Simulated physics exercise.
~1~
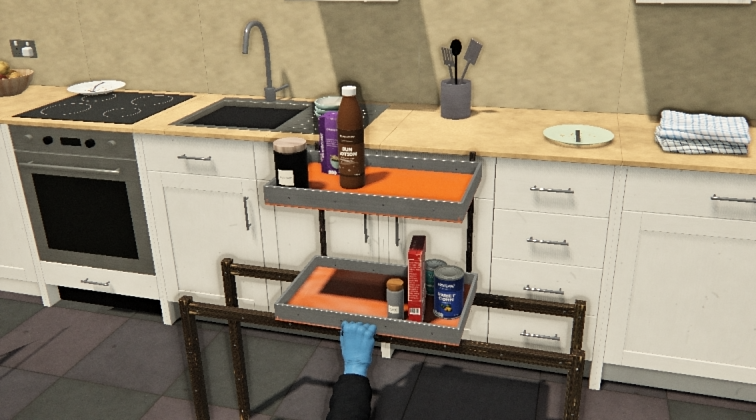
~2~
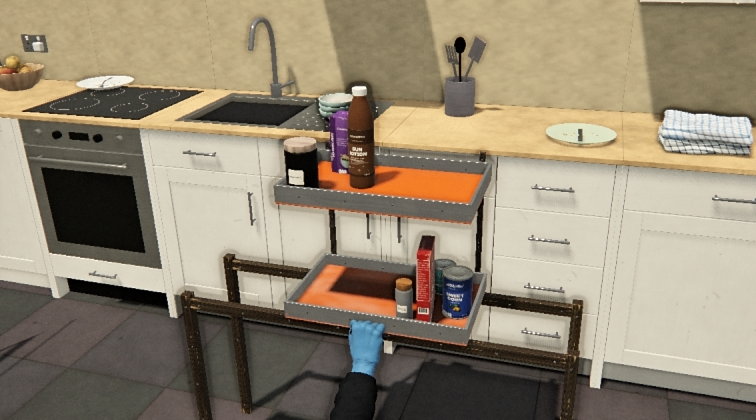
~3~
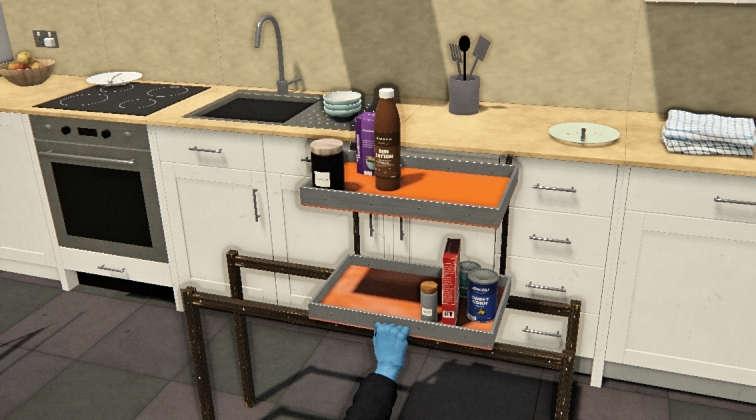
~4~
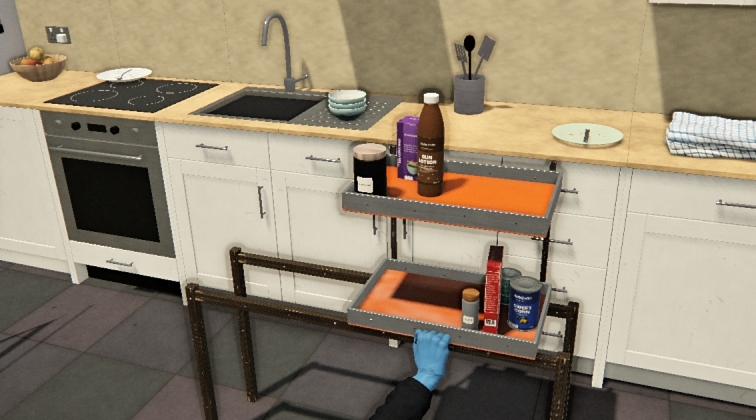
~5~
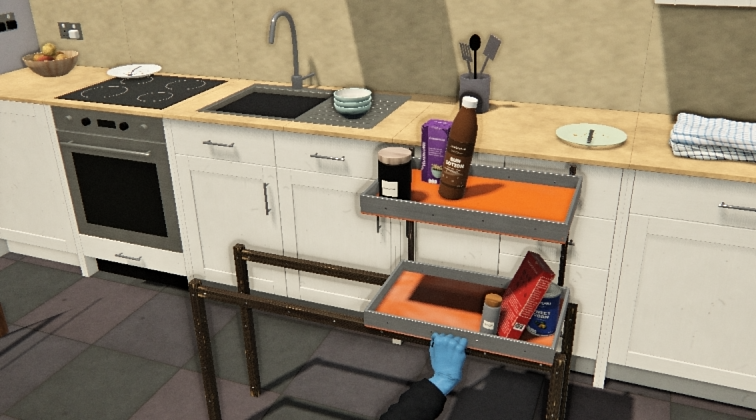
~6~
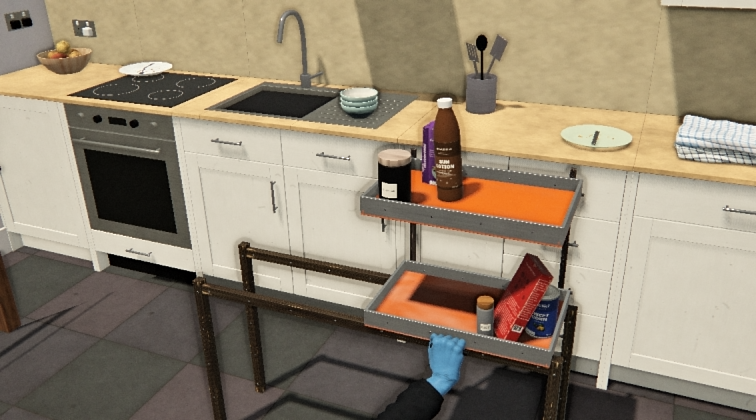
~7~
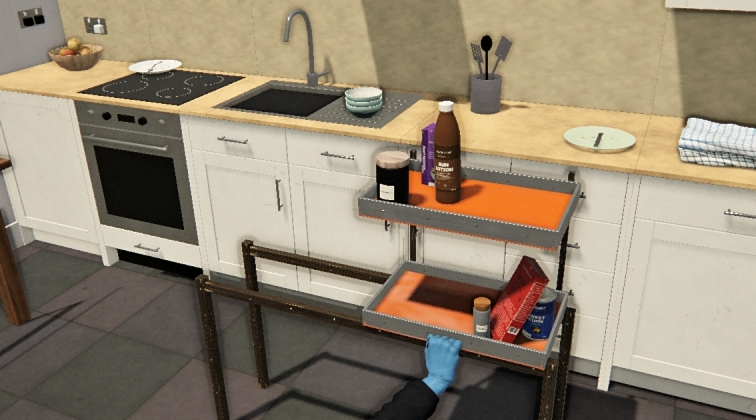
In a kitchen, a gloved hand slides a loaded rack right, leaving the red packet leaning.
